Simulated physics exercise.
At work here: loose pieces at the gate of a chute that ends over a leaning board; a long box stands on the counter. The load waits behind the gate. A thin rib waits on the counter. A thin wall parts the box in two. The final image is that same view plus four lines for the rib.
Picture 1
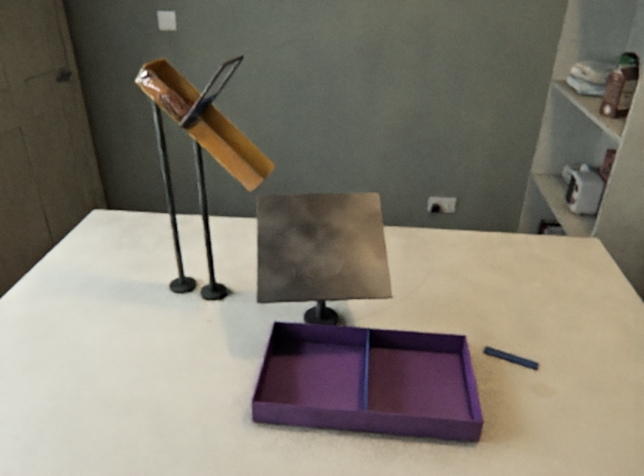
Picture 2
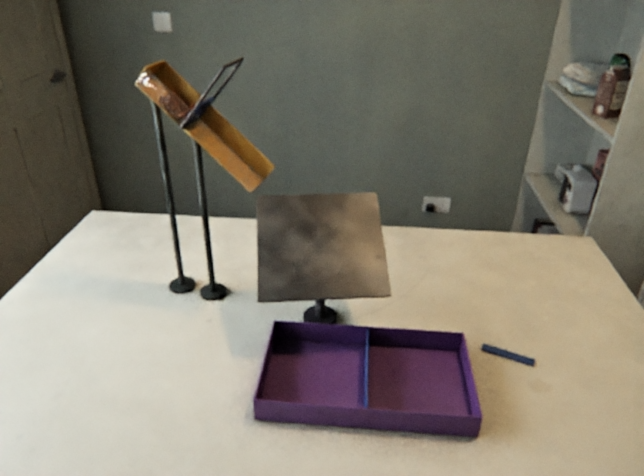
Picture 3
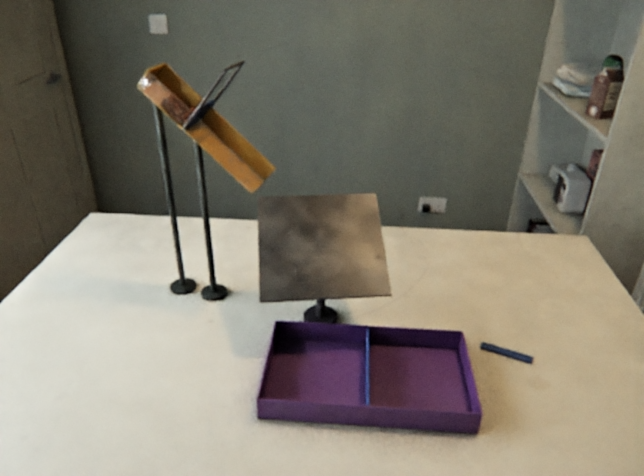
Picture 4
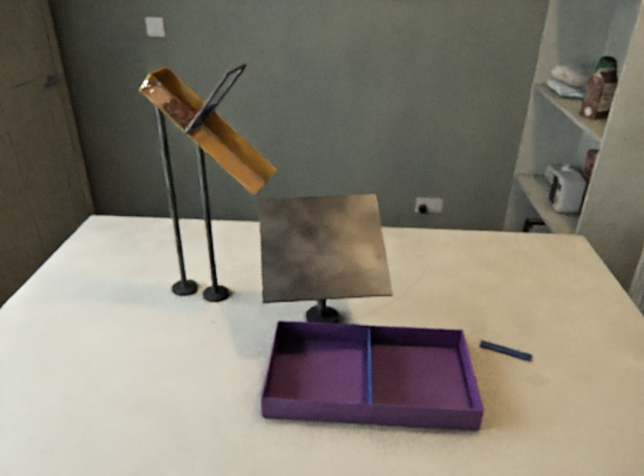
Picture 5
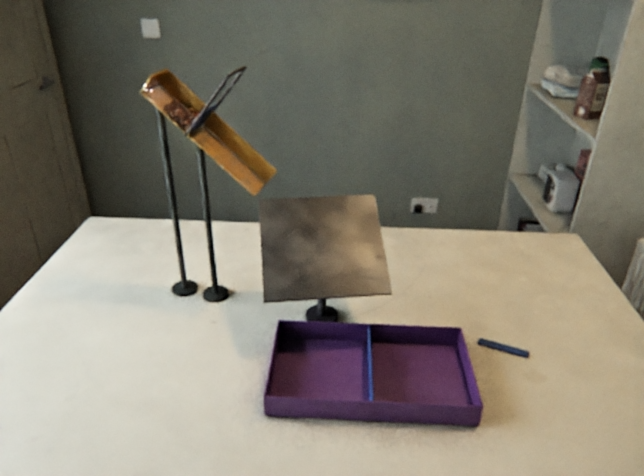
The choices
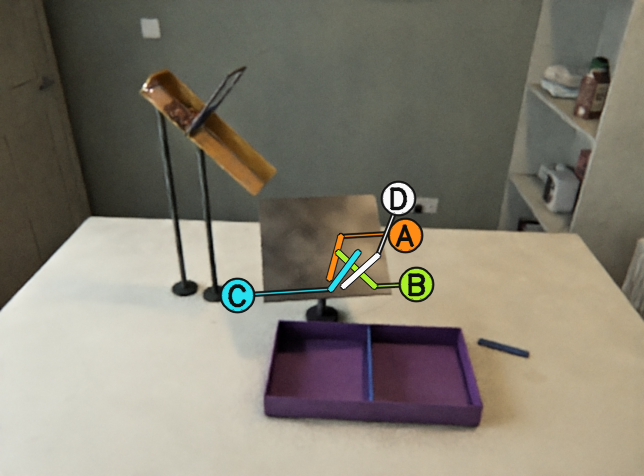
An orange chute holding a small brownish load slants down to the right on two dark stands at the left of a pale counter, seen from slightly above in a room with a grey-green wall and white shelves. A dark tilted board stands mid-counter behind a purple box split by a blue wall, with a thin blue strip to the right. The objects stay still while the camera drifts slightly.
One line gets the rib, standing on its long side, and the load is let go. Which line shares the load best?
I would pick line B.
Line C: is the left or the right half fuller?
More lands on the left.
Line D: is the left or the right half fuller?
More lands on the left.
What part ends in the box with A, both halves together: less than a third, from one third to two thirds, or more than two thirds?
More than two thirds.
On the marked copy, line A from (340, 236) to (329, 278); line B from (338, 252) to (374, 286); line C from (357, 252) to (330, 289); line D from (377, 255) to (343, 286).
With A, of what is caught, all but a few in the left half, a small share in the right.
With B, of what is caught, close to half in the left half, close to half in the right.
With C, of what is caught, all but a few in the left half, only a few in the right.
With D, of what is caught, all but a few in the left half, only a few in the right.
